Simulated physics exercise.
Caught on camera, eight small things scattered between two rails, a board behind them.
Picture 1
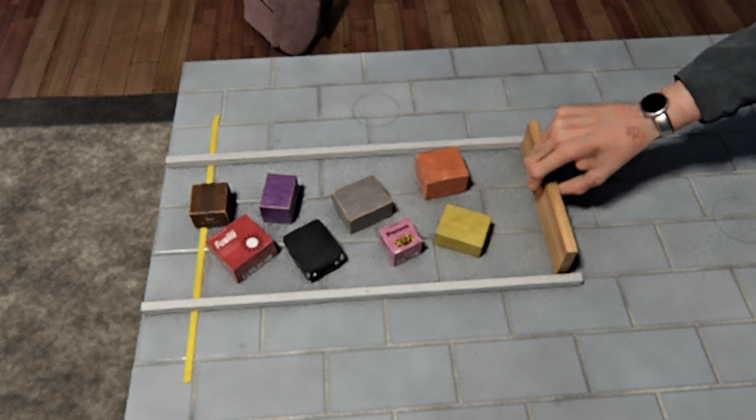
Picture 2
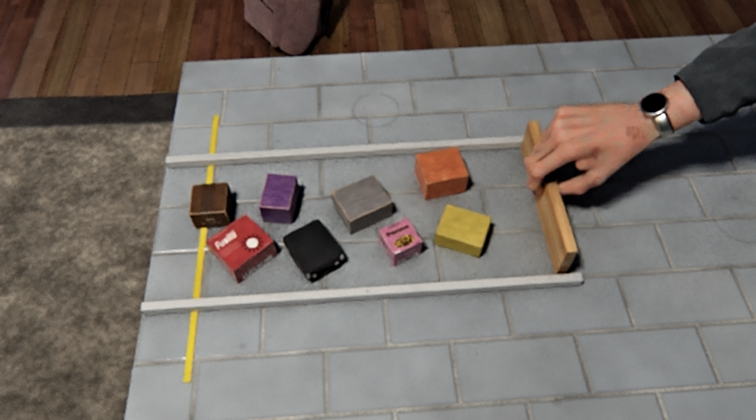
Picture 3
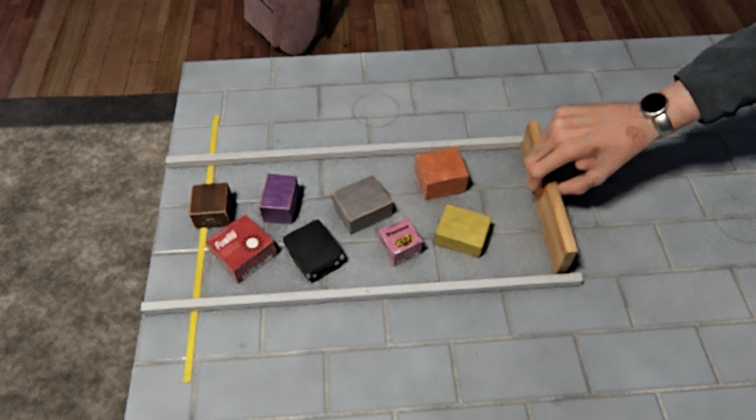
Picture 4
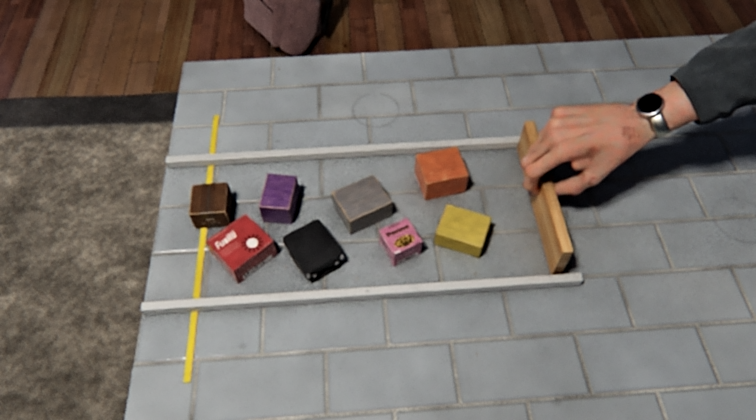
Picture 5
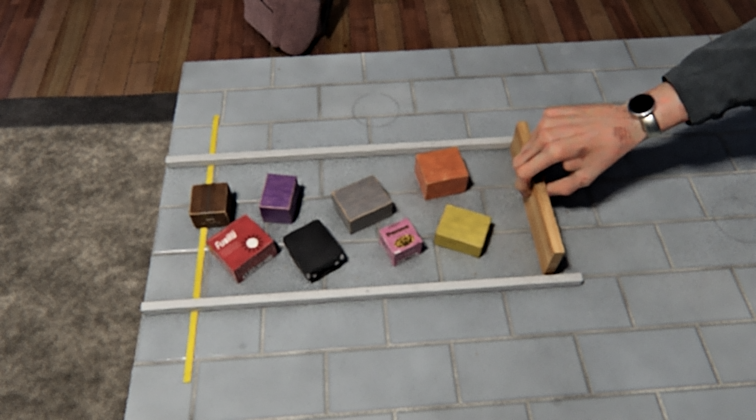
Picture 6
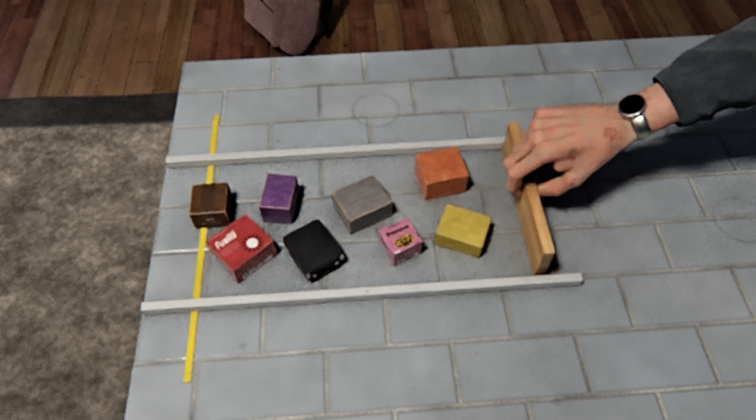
On a grey tiled surface between two pale rails, eight small boxes and blocks sit scattered near a strip of yellow tape, while a hand wearing a watch grips a wooden board at the right. The hand holds still at first, then slides the board slightly left, without touching the unmoving objects.
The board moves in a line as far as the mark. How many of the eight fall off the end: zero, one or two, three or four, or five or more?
The number that fall off is five or more.
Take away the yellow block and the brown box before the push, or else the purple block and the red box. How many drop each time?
Fallen: 3, and 4 in the other try.
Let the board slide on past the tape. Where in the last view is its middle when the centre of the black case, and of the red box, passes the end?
Near (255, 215) and (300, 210).
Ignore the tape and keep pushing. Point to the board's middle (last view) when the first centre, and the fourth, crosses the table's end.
At (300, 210) for the first, at (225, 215) for the fourth.
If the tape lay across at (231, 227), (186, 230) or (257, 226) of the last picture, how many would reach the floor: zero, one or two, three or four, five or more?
For each place: Three or four; more than four; one or two.
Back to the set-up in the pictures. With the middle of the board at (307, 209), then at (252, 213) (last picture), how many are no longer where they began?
8 and 8.
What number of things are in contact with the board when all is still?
In contact: 2.
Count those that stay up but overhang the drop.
Overhanging: 0.
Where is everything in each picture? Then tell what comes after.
Brown box (212, 205); red box (242, 248); purple block (280, 198); board (546, 194); tape (204, 229), in the first frame.
Red box (242, 248); board (546, 194), in the second frame.
Purple block (280, 199); grey block (362, 204), in the third frame.
Brown box (212, 205); pink box (400, 242), in the fourth frame.
Red box (242, 248); orange block (441, 173), in the fifth frame.
Brown box (212, 205); red box (242, 248); purple block (280, 199); board (525, 196); tape (204, 229), in the sixth frame.
Soon after, none off yet; brown box at rest near (212, 205); red box moving near (235, 248); purple block at rest near (280, 199).
In the end, the number that fall off is five or more; gone, pink box, grey block, black case, purple block, red box and brown box.
